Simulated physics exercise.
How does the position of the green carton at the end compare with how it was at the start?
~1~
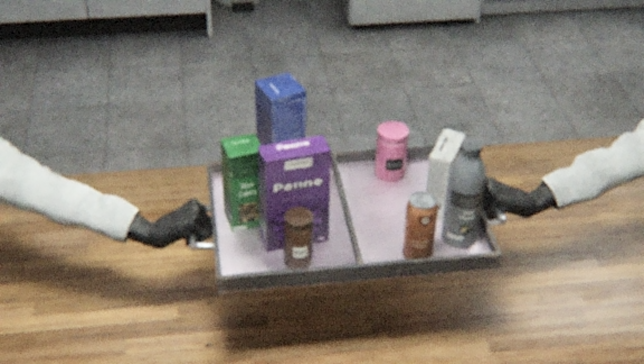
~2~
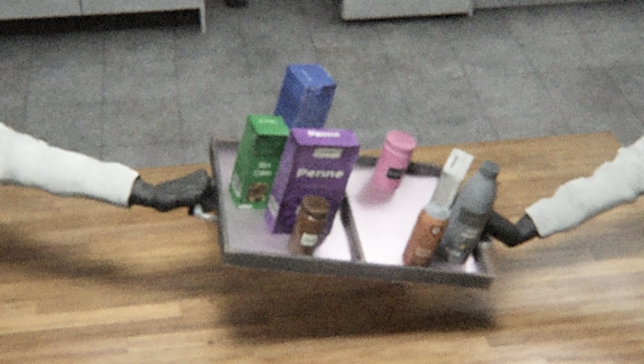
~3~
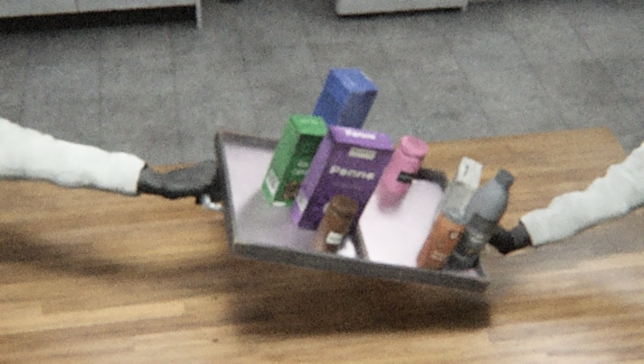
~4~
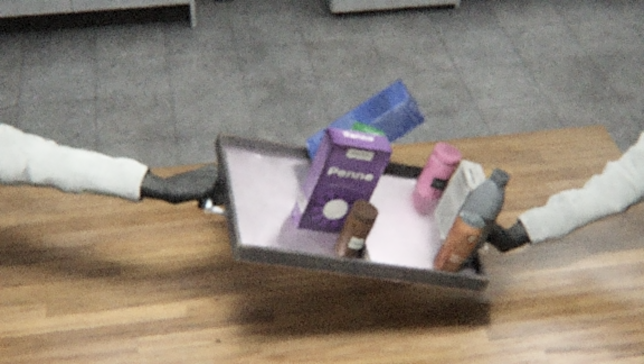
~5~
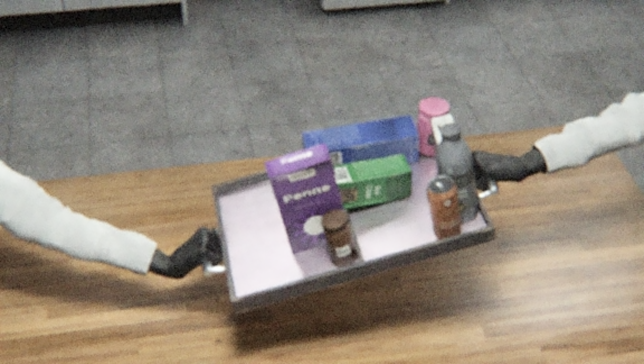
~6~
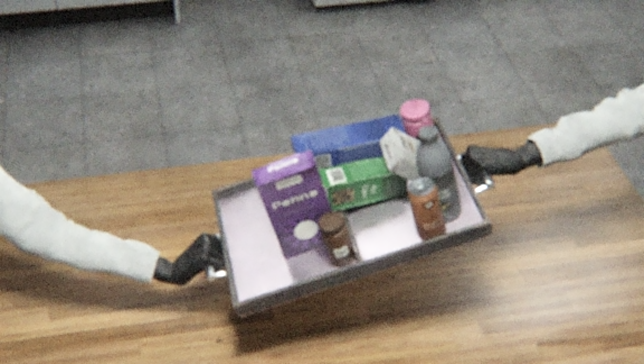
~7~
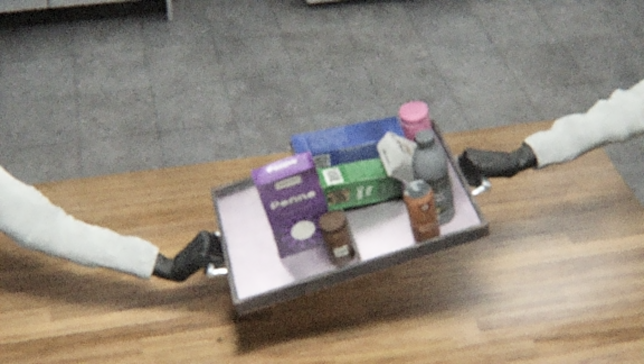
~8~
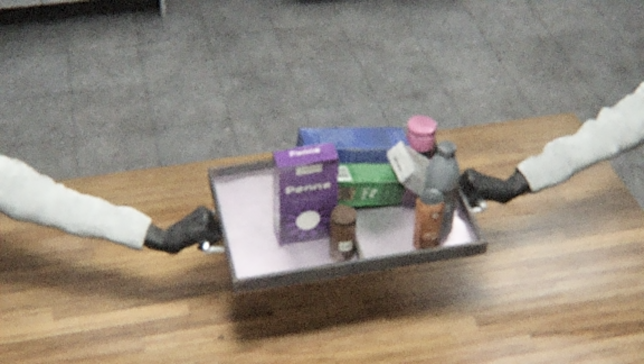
The green carton stands upright on the tray at the start, but at the end it is lying on its side.
A hand-held tray tilts right, then left, then levels, with blue and green cartons toppled.
